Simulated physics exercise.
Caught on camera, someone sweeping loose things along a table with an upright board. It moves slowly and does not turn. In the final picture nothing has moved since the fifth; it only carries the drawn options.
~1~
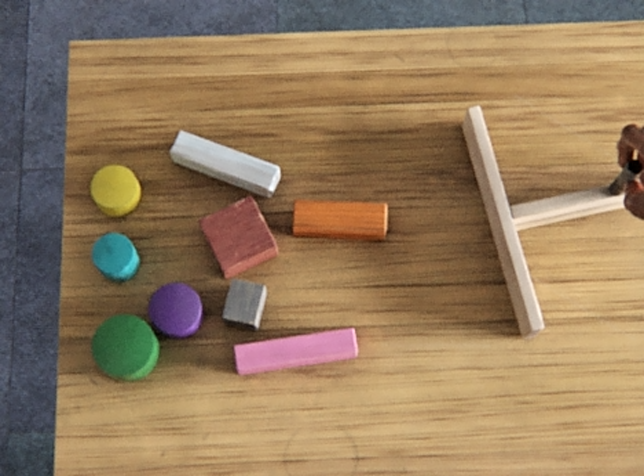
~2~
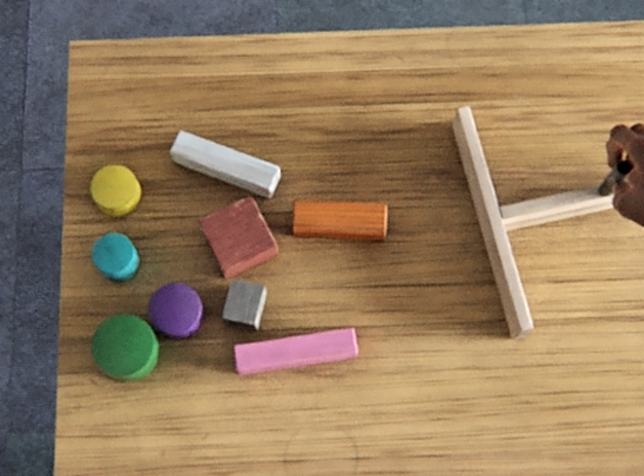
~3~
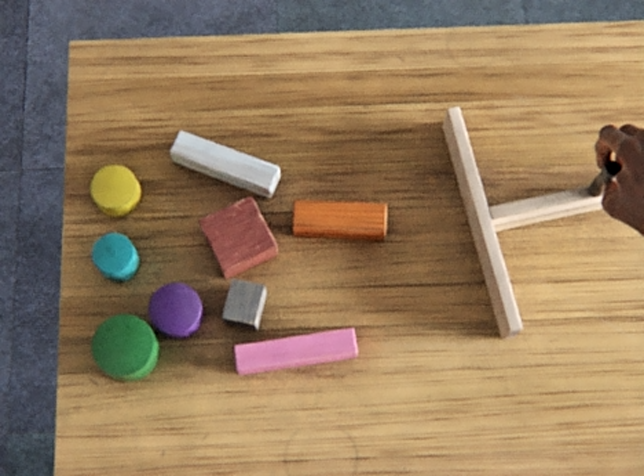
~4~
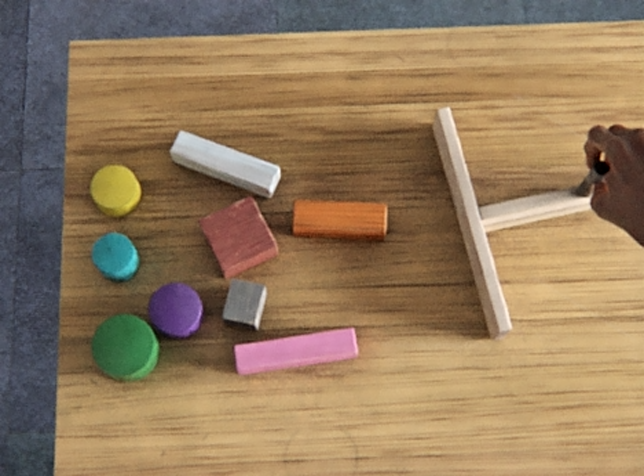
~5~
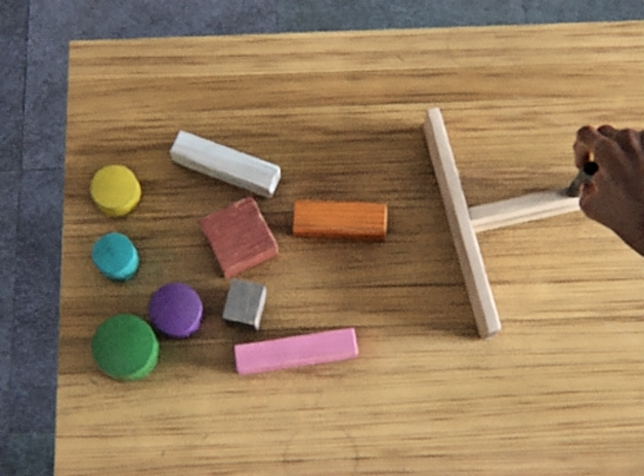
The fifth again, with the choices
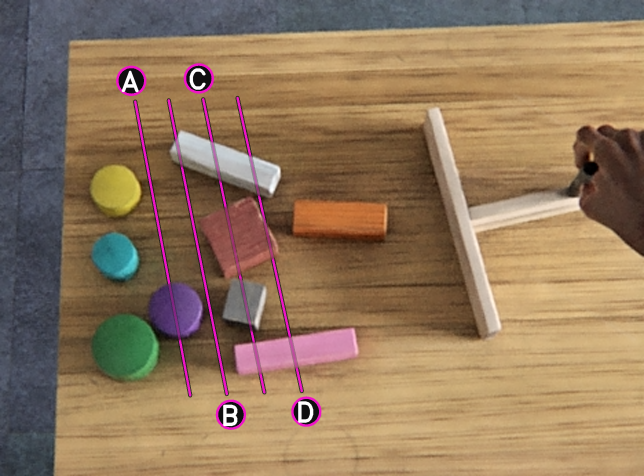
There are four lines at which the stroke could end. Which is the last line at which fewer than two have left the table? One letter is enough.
B.
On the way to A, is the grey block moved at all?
Yes.
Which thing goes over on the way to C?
The turquoise tin goes over.
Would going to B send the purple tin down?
No.
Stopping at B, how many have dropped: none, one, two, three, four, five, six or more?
One.
On the marked copy, A at (161, 242); B at (196, 241); C at (232, 239); D at (268, 238).
With B. Early on, board (366, 219); red block (232, 240); orange stick (310, 229).
Further on, board (270, 223); turquoise tin (93, 262); red block (144, 251).
At the end, board (197, 226); turquoise tin over the edge; red block (72, 254); one fallen.
As for the rest, A drops two; C is within the limit but short; D is within the limit but short.
